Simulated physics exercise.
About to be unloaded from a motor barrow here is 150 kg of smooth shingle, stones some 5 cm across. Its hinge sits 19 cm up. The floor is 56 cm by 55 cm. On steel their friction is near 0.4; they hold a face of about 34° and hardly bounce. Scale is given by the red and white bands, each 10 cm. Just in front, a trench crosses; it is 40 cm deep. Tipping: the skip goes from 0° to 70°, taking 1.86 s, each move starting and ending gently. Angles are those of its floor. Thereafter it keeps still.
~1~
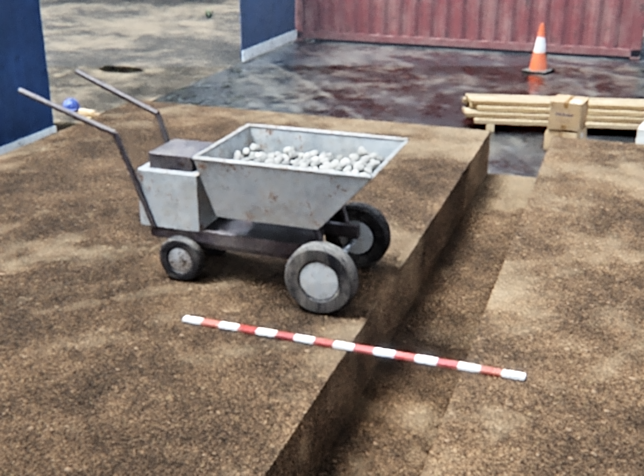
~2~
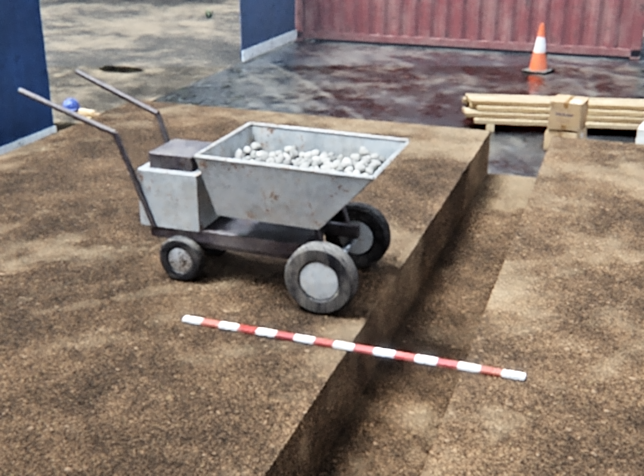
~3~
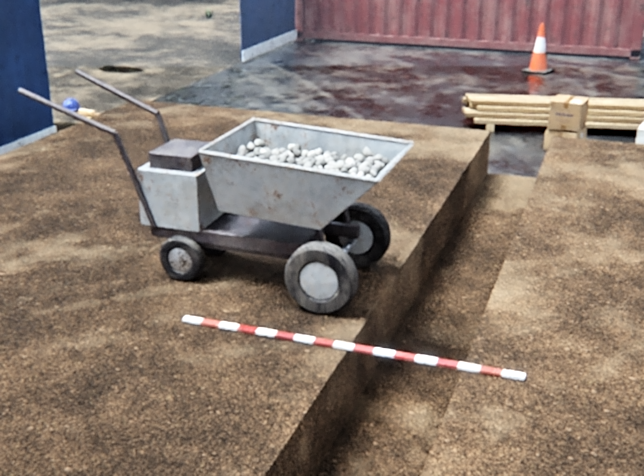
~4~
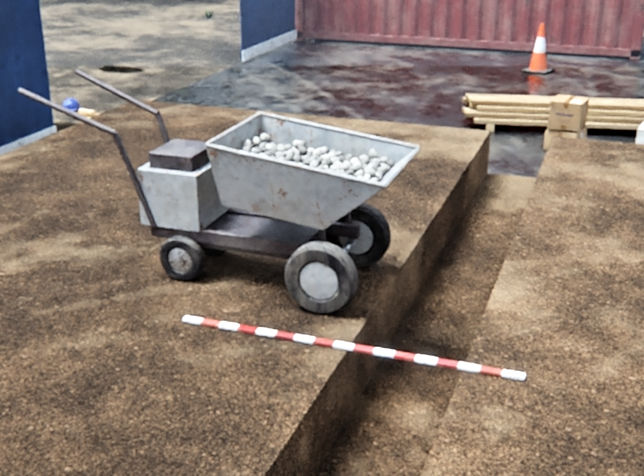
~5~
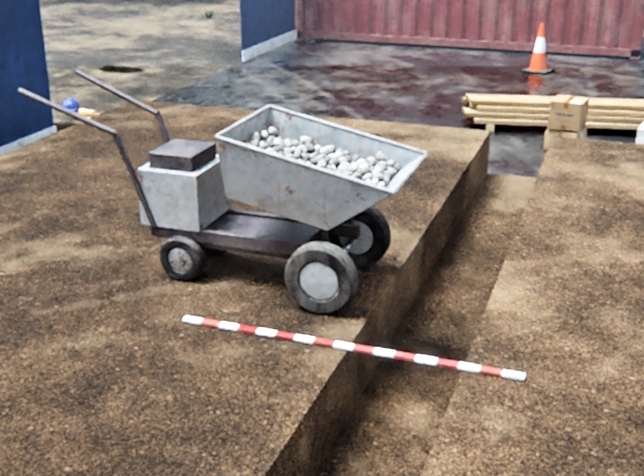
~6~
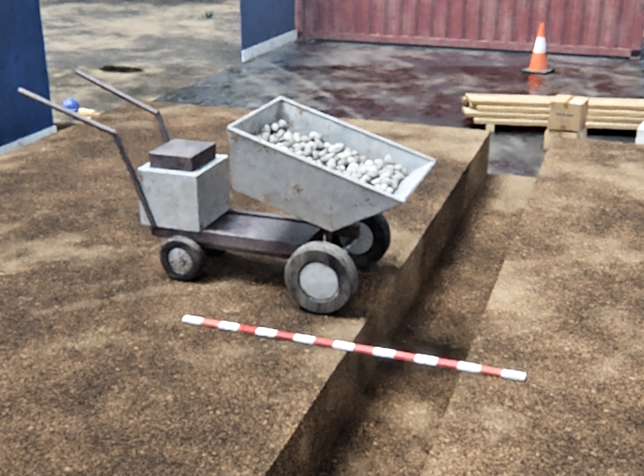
A grey metal motor barrow, its skip filled with smooth pale stones, stands on brown ground at left of centre, seen from slightly above and to the side. A red and white banded pole lies in front across the edge of a trench, with stacked timber, an orange cone and a red corrugated wall behind. The skip, level at first, tilts gradually forward to the right, its back rising while the barrow and camera stay still.
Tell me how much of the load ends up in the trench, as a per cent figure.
Some 51 per cent ends up in the trench.
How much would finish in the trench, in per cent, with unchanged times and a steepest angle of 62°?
Roughly 55%.
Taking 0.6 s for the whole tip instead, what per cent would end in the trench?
Near 30 per cent.
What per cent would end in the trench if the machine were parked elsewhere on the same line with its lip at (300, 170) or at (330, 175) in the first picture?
About 100 per cent first, then about 100 per cent.
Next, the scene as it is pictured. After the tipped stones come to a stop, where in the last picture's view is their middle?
Resting centre: About (478, 350).
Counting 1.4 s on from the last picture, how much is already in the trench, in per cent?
Some 25 per cent.
Then, 0.8 s after the last picture the floor is at 59°, 99 % in the skip, 1 % in the trench; the foremost stones are at (464, 278).
Then, 1.4 s after the last picture the floor is at 70°, 33 % in the skip, 27 % in the trench, 40 % past the trench; the foremost stones are at (602, 328).
Then, 1.7 s after the last picture the floor is at 70°, 9 % in the skip, 41 % in the trench, 50 % past the trench; the foremost stones are past the picture's edge.
Then, 3.7 s after the last picture the floor is at 70°, 0 % in the skip, 51 % in the trench, 49 % past the trench; the foremost stones are past the picture's edge.
